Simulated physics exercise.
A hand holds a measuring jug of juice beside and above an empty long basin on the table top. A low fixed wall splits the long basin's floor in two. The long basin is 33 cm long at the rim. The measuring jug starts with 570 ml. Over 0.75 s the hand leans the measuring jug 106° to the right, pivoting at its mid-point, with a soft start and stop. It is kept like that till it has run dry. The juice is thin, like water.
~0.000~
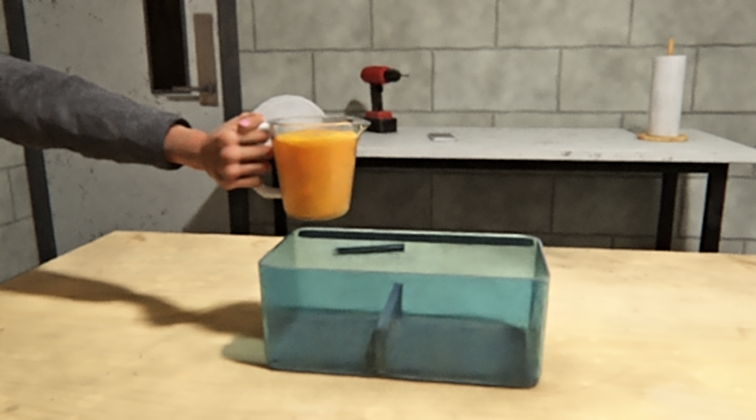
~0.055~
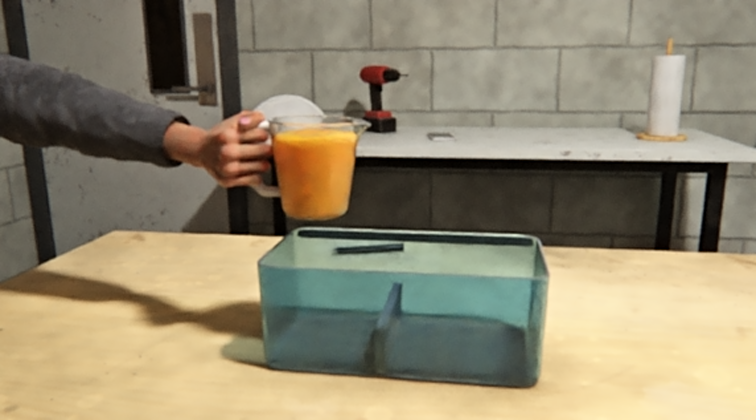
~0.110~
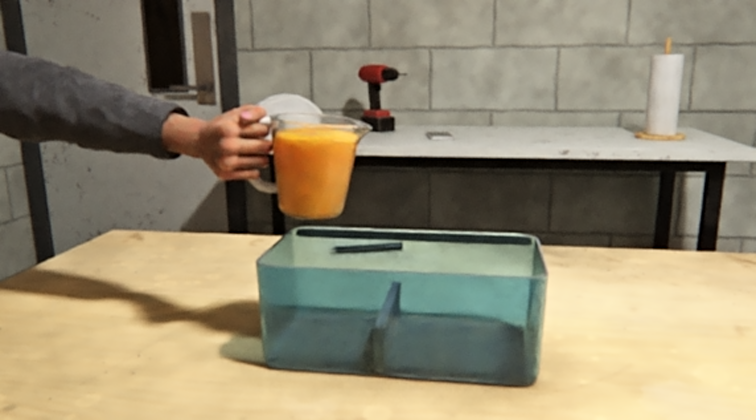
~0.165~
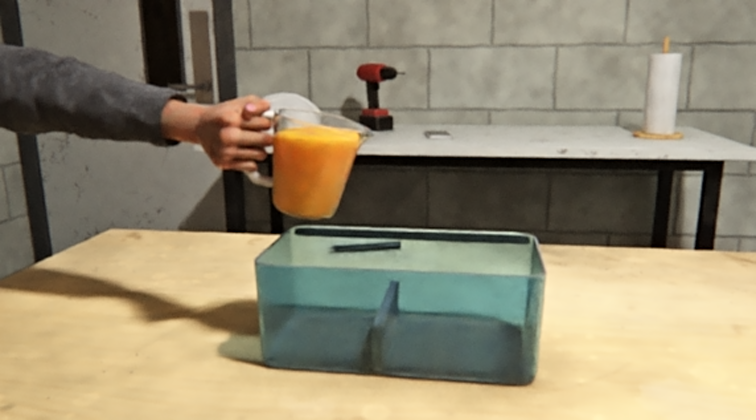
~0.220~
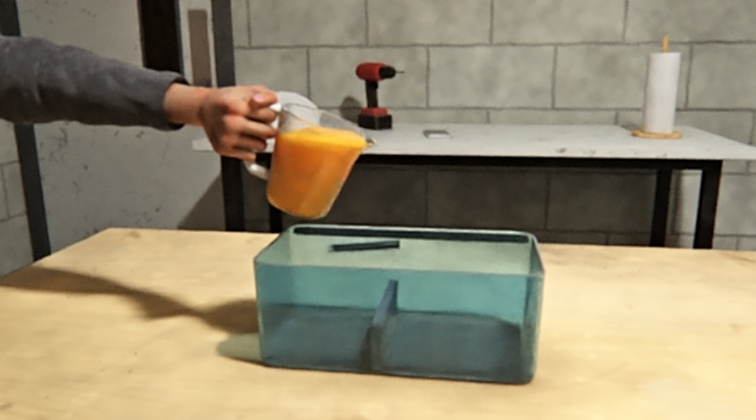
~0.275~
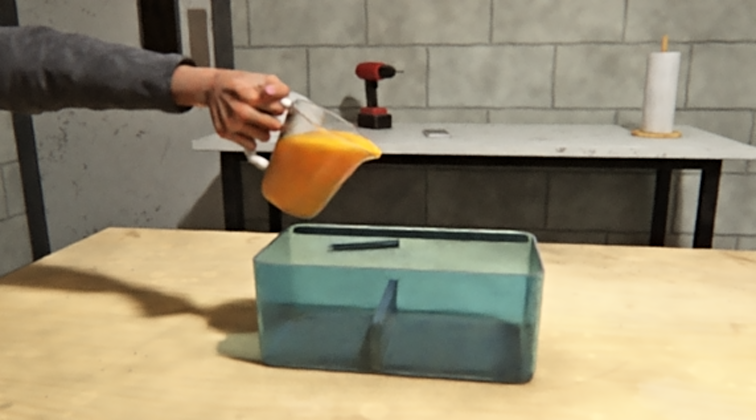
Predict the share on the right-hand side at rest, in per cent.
The far part has some 89 per cent.
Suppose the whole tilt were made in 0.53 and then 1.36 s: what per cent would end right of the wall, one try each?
First 85, then 90 per cent.
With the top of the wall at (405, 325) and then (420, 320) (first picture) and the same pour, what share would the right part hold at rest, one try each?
In turn about 75 and 35 per cent.
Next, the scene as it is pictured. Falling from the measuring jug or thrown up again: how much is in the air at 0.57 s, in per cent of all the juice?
Near 20 in a hundred.
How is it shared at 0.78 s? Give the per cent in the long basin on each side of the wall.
Some 9 per cent left and 78 right.
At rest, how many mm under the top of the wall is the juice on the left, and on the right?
Some 54 mm on the left and 38 mm on the right.
After 0.57 s the tilt is 91° and 51 per cent is still to pour, 0 is left of the wall and 30 right of it.
After 0.78 s the tilt is 106° and 8 per cent is still to pour, 9 is left of the wall and 77 right of it.
After 1.01 s the tilt is 106° and 0 per cent is still to pour, 10 is left of the wall and 89 right of it.
After 1.25 s the tilt is 106° and 0 per cent is still to pour, 10 is left of the wall and 89 right of it.
In the end 10 per cent lies left of the wall, 89 right of it and 0 outside.
